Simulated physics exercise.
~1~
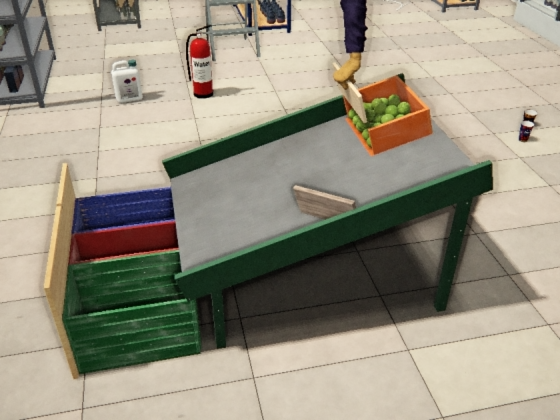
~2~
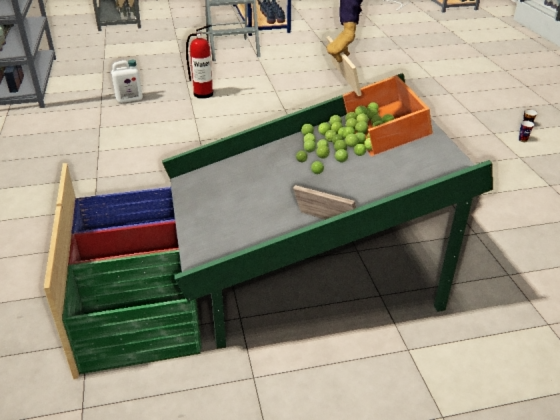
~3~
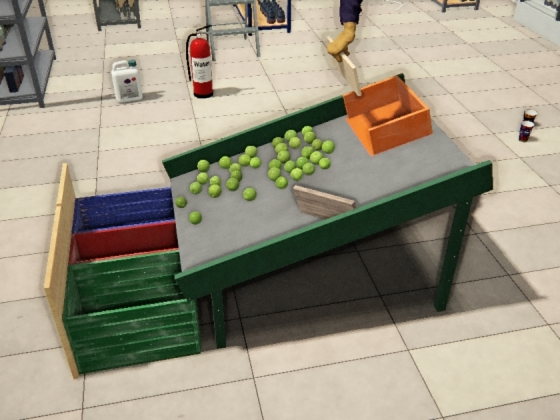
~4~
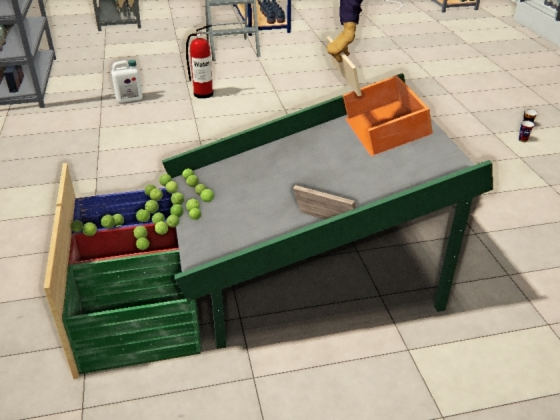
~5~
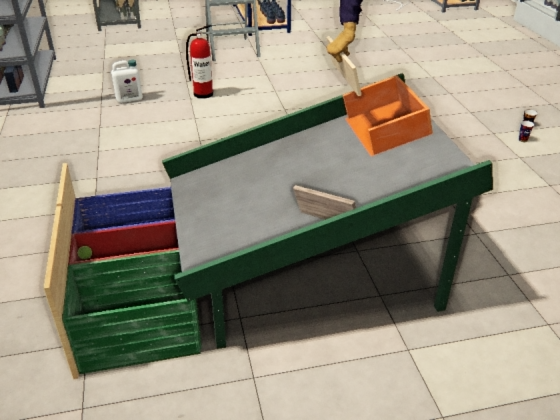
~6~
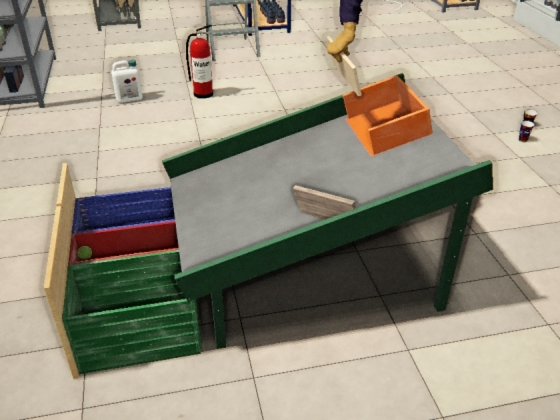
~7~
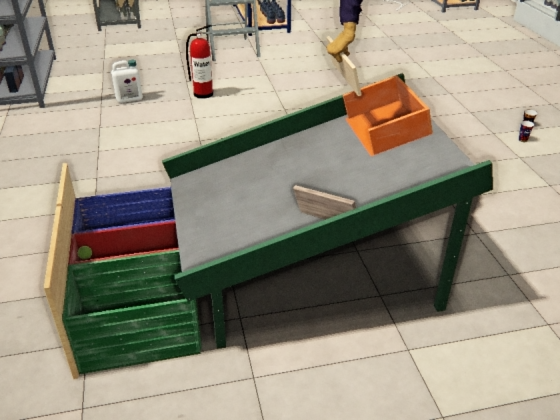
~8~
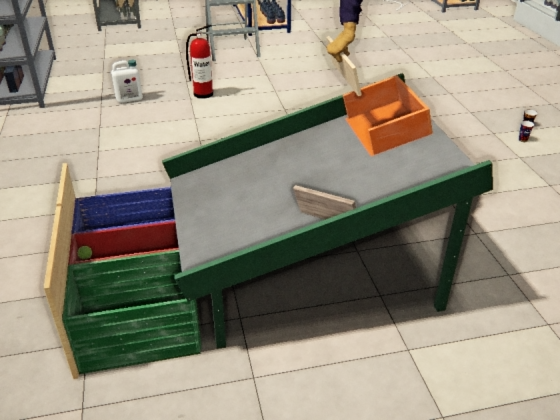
Gloved hand lifting a gate from an orange pen, green apples rolling left down a sloped table and dropping into bins.
